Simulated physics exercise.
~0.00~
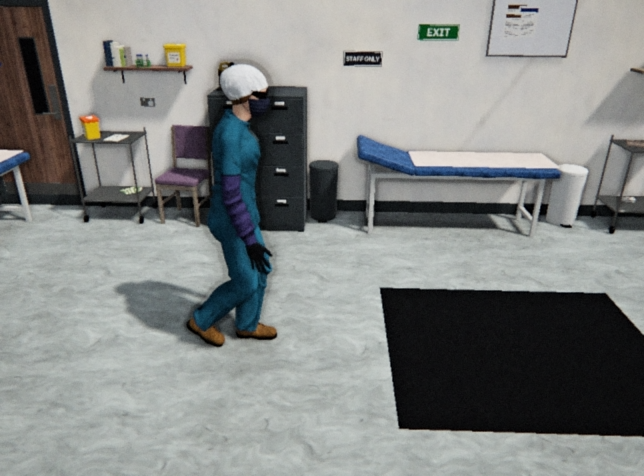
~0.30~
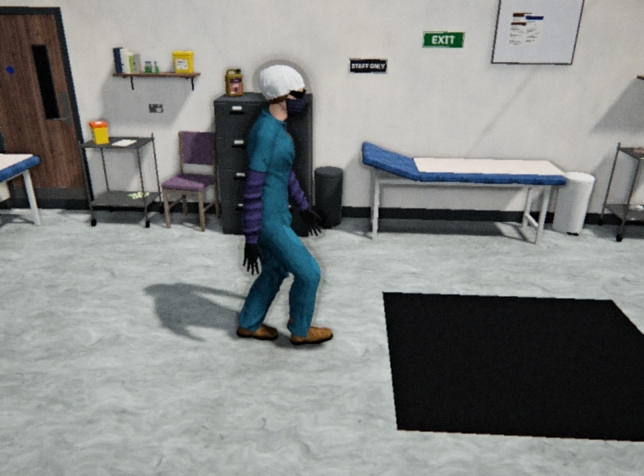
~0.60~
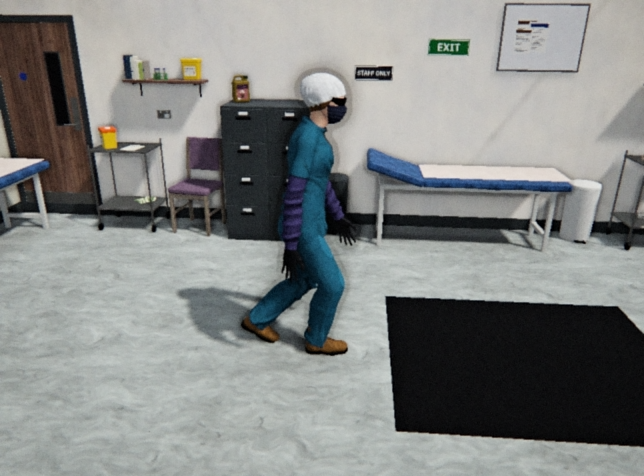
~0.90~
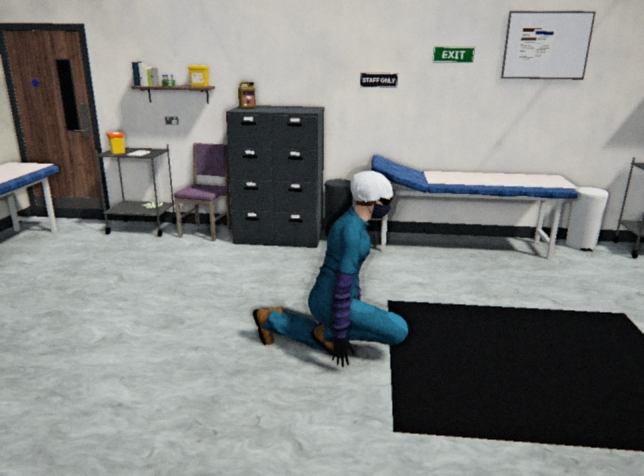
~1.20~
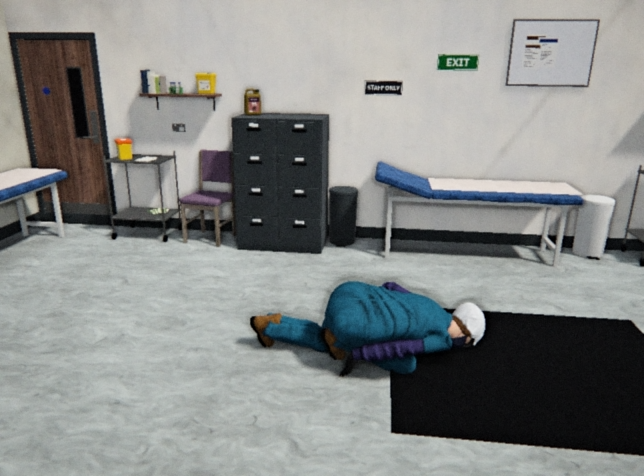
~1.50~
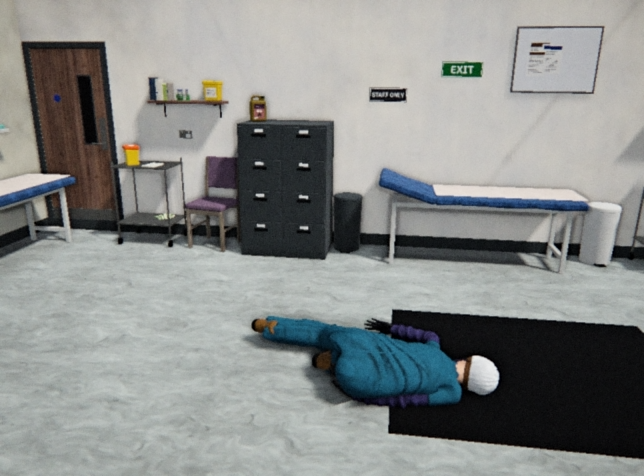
In a clinic room, a masked person in teal walks right, drops kneeling and slumps down, head and chest on a black mat.
